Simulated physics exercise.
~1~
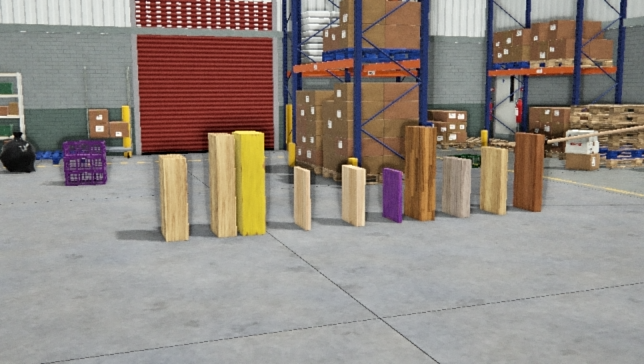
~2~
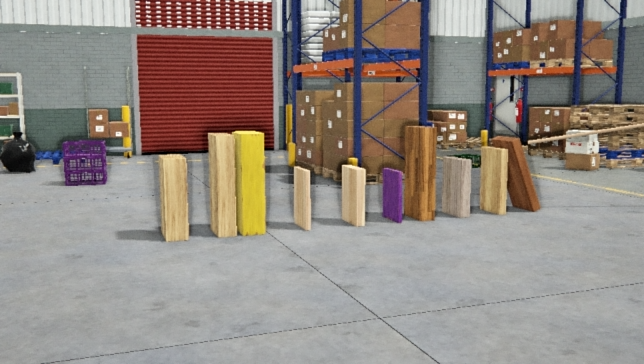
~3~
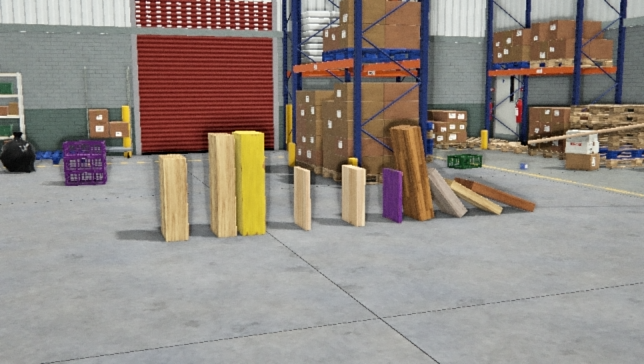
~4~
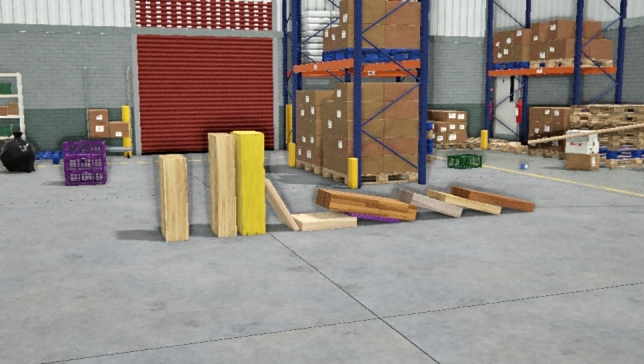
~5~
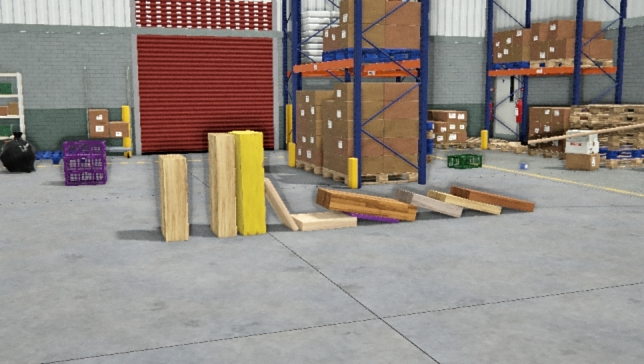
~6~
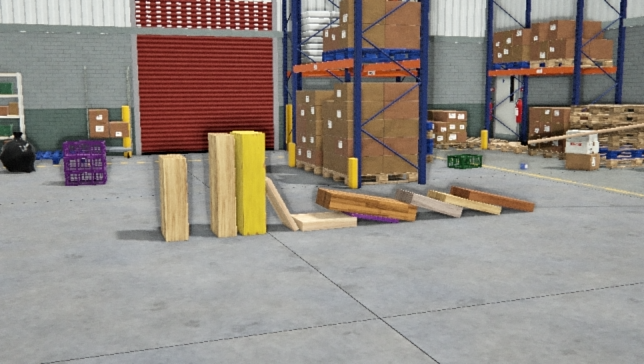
To begin with, ten thick boards of differing heights stand on end in a row across a warehouse floor, in front of a red shutter and racks of boxes. The reddish-brown board at the right end tips left against its pale neighbor. That one goes over and the gray board follows, tilting into a tall brown board. The brown board then topples left, and the purple board and a short pale one go down as well. The last short board tips against the yellow board and rests there, slanted. The yellow board stays put, and it and the two tall pale boards to its left remain upright.
